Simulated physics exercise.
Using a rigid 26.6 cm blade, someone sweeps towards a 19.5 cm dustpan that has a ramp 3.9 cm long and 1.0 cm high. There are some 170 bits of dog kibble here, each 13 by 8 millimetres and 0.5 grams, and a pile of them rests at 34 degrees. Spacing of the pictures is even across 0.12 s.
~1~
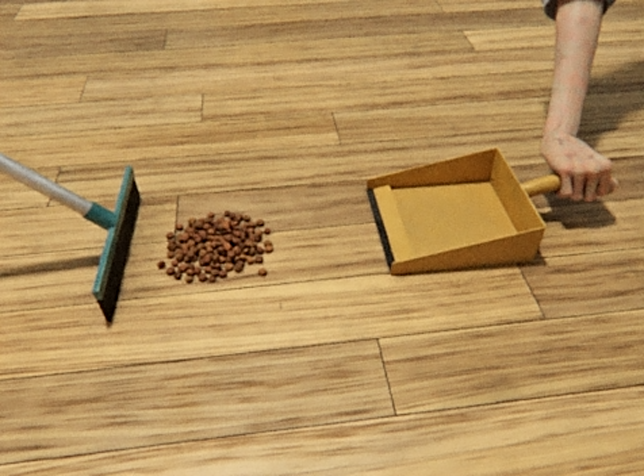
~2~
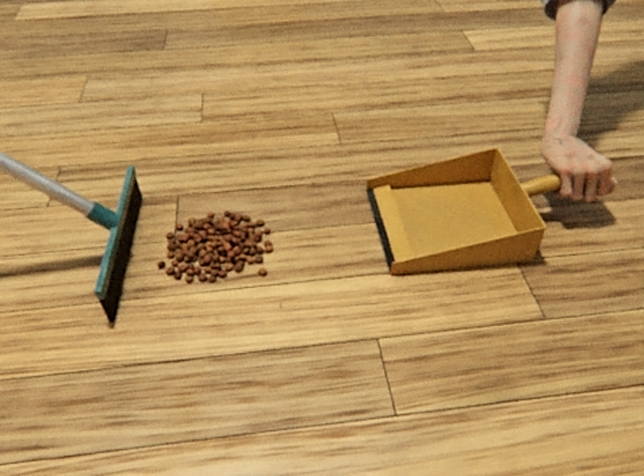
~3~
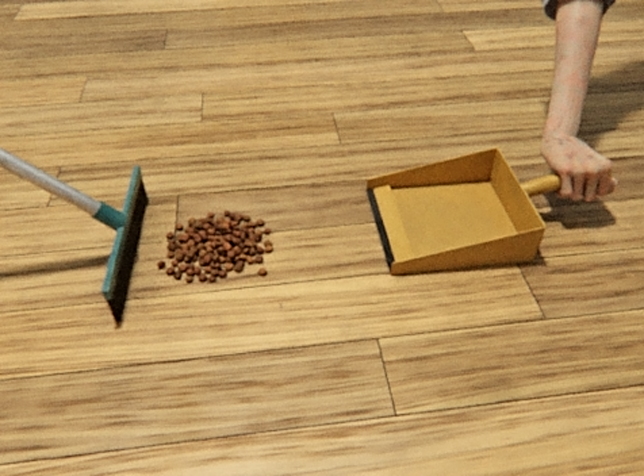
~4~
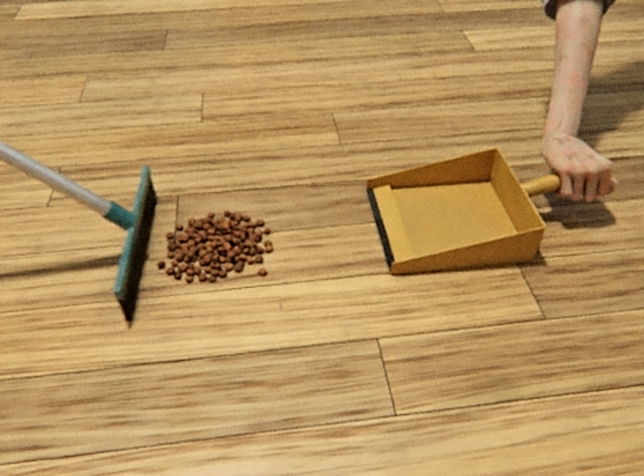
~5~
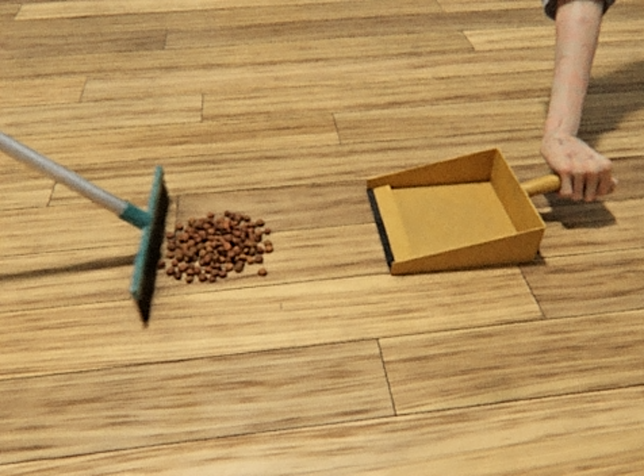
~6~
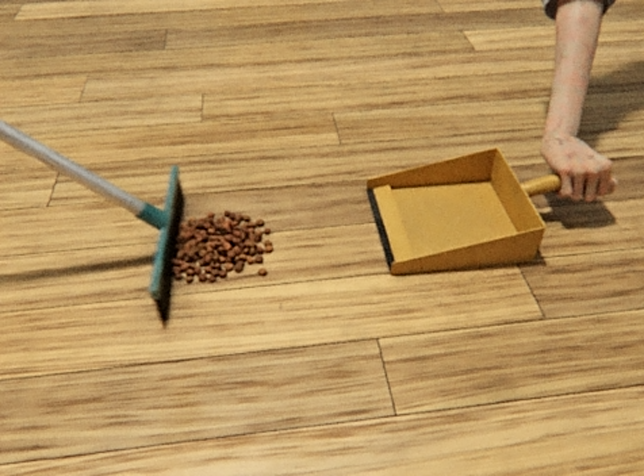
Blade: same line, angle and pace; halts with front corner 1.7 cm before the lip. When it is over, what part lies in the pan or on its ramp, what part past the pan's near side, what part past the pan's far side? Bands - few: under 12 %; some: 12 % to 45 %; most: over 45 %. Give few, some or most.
Pan: Most, near side: Some, far side: Few.
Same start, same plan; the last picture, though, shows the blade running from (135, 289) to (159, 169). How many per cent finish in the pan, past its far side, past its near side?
You'd see pan at 50, far at 5 and near at 5.
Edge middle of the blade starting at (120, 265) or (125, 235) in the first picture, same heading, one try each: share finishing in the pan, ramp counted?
I'd put it near 55 per cent for the first and near 60 per cent for the second.
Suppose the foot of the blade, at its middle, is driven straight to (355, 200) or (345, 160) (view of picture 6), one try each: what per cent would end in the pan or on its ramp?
The two tries give about 50 and 15 percent.
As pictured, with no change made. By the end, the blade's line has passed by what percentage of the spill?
About 0 percent.
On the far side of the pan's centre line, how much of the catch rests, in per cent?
Some 40 per cent.
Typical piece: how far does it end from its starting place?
I'd say close to 30 cm.
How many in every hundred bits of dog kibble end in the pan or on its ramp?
55 %.
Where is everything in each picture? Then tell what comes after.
The first picture shows blade from (98, 295) to (130, 173), moved 0.0 cm, 0 of the pieces shifted so far; middle of the pieces at (215, 243); pan at (456, 222).
The second picture shows blade from (100, 295) to (132, 173), moved 0.3 cm, 0 of the pieces shifted so far; middle of the pieces at (215, 243).
The third picture shows blade from (107, 295) to (138, 173), moved 1.2 cm, 0 of the pieces shifted so far; middle of the pieces at (215, 243).
The fourth picture shows blade from (119, 295) to (147, 173), moved 2.8 cm, 0 of the pieces shifted so far; middle of the pieces at (215, 243).
The fifth picture shows blade from (135, 295) to (160, 173), moved 4.9 cm, 0 of the pieces shifted so far; middle of the pieces at (215, 243).
The sixth picture shows blade from (155, 294) to (176, 173), moved 7.4 cm, 19 of the pieces shifted so far; middle of the pieces at (216, 243); pan at (456, 222).
Then, 0.15 s after the last picture, middle of the blade 16 cm from the lip; 0 % over the lip, far side 5 %, near side 5 %.
Then, 0.25 s after the last picture, middle of the blade 6 cm from the lip; 0 % over the lip, far side 5 %, near side 15 %.
Then, 0.48 s after the last picture, middle of the blade 2 cm from the lip; 55 % over the lip, far side 5 %, near side 15 %.
In the end, pan 55 %, near side 15 %, far side 5 %, in front of the lip or behind the blade 20 %.
